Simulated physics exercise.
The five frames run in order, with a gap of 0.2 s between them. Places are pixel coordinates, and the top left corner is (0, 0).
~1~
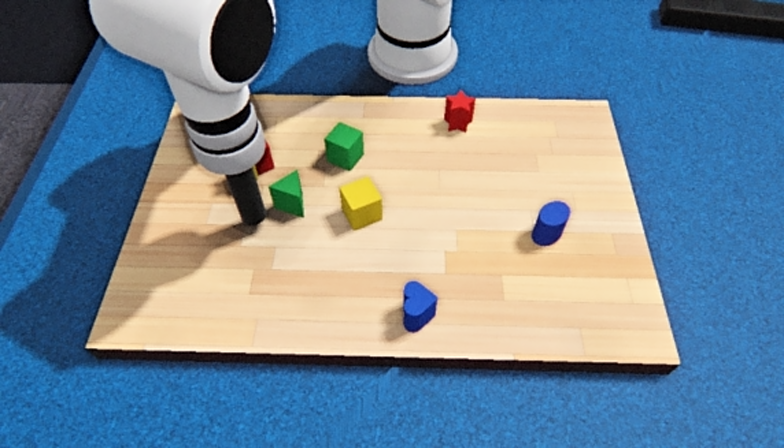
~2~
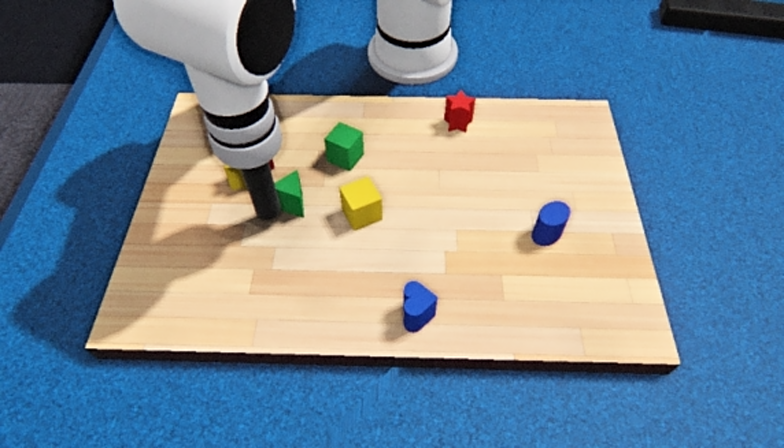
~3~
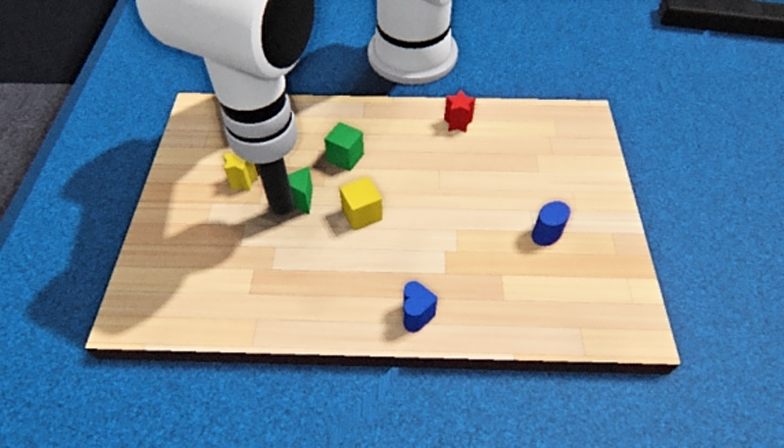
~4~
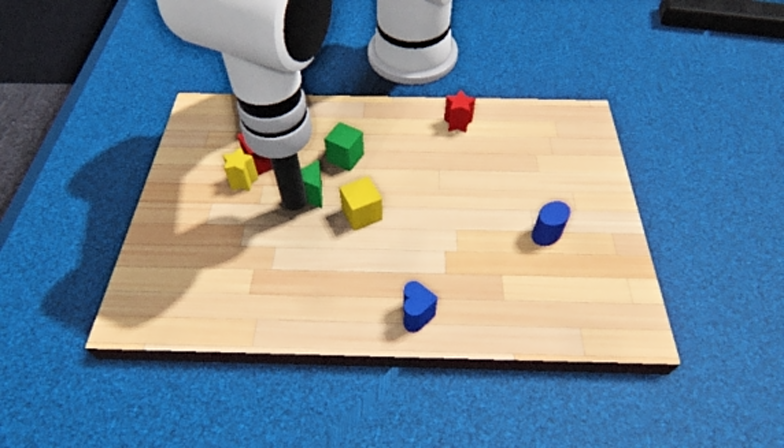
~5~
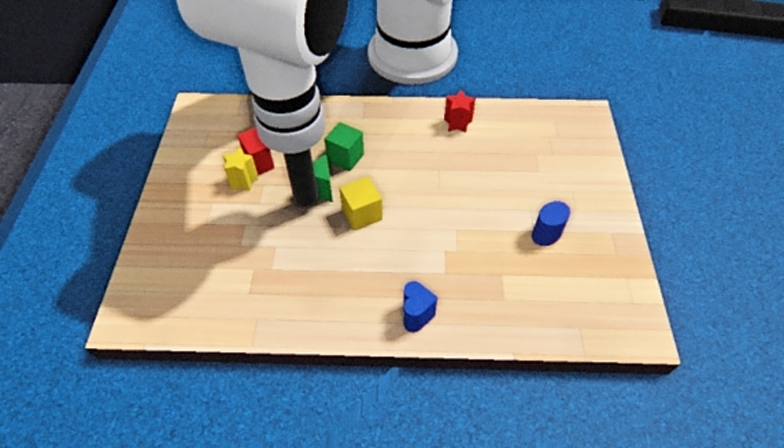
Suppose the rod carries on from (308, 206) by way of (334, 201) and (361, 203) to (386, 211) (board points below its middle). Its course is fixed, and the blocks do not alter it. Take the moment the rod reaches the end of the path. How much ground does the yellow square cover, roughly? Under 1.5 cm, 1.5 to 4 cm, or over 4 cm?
Displacement: Past 4 cm.
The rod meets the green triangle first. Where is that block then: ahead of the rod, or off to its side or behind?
I'd say the green triangle has slipped off and sits beside or behind the rod.
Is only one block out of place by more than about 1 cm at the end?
No, that is not what happens.
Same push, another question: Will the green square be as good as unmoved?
The answer is yes.
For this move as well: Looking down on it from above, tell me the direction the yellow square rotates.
Answer: Clockwise.
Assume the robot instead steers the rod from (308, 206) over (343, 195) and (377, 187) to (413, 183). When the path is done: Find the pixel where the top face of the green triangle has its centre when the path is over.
Its top middle: (335, 156).
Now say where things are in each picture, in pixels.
Rod tip (254, 216); block tops, green triangle (288, 184); green square (343, 135); yellow square (360, 192), in the first frame.
Rod (268, 210); blocks unchanged, in the second frame.
Rod (282, 205); green triangle (297, 179), in the third frame.
Rod (294, 201); green triangle (308, 173), in the fourth frame.
Rod (306, 197); green triangle (318, 168); green square (343, 135); yellow square (360, 192), in the fifth frame.
The first path, step by step. One third of the way, rod (333, 192); green triangle (328, 161), turned 25° anticlockwise.
Two thirds of the way, rod (360, 194); green triangle (328, 161), turned 25° anticlockwise; yellow square (376, 200).
At the end, rod (386, 202); green triangle (328, 161), turned 25° anticlockwise; green square in place; yellow square (392, 213), turned 25° clockwise.
